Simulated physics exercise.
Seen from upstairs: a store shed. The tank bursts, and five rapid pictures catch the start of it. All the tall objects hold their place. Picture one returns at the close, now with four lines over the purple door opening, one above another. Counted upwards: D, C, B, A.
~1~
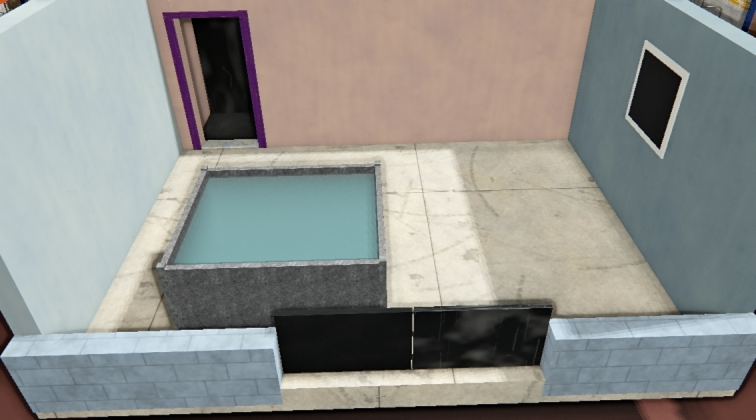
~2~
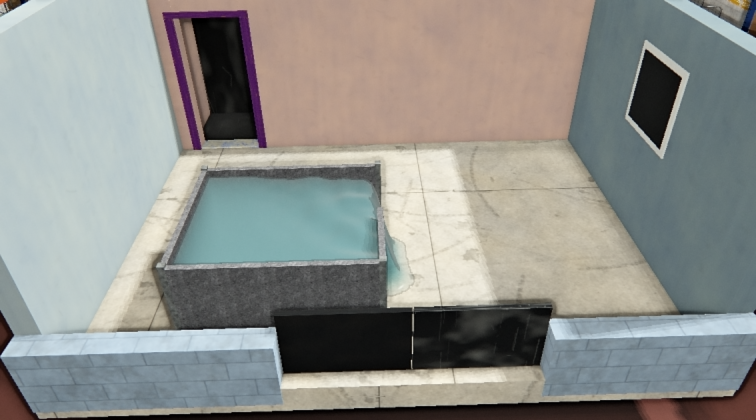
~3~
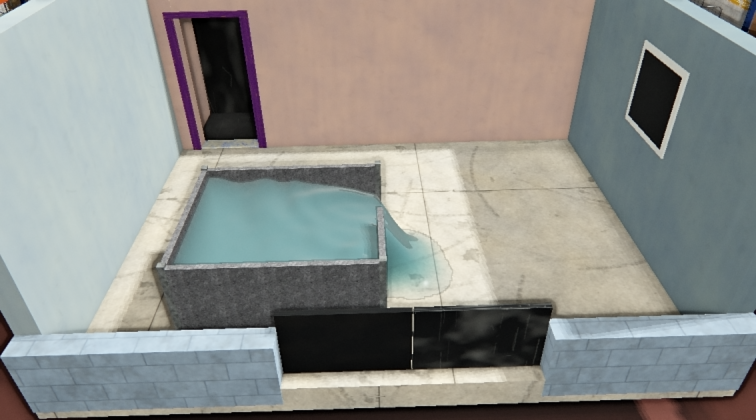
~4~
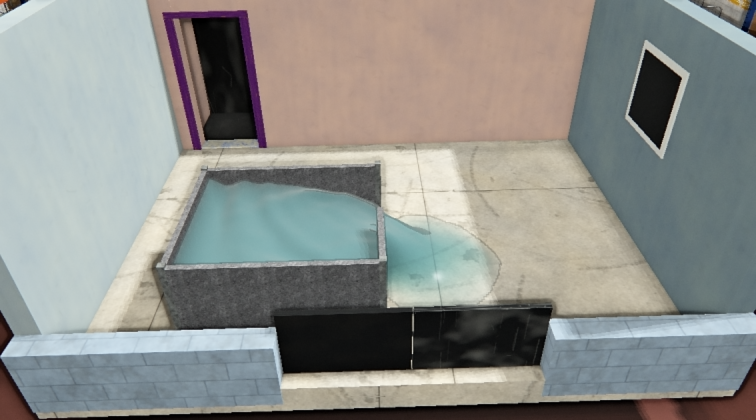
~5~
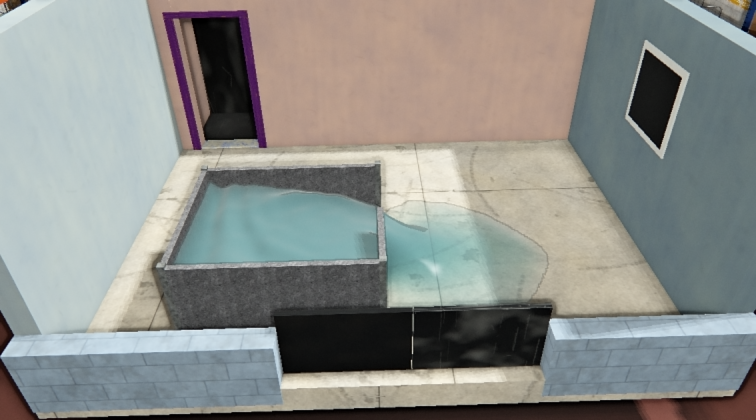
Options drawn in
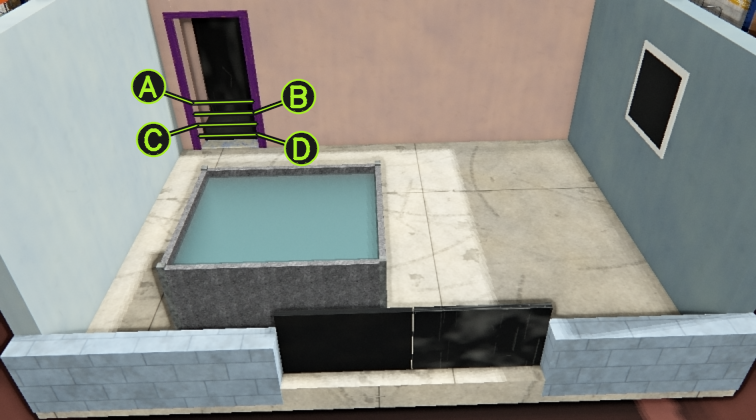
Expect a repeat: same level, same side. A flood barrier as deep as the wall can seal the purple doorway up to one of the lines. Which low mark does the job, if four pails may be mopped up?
D.
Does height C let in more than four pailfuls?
No.
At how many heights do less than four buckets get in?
All four.
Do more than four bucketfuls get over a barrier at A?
No, not at all.
On the marked copy, A at (222, 102); B at (224, 113); C at (226, 124); D at (228, 135); from the bottom up D, C, B, A.
With A, nothing gets over.
With B, nothing gets over.
With C, nothing gets over.
With D, nothing gets over.
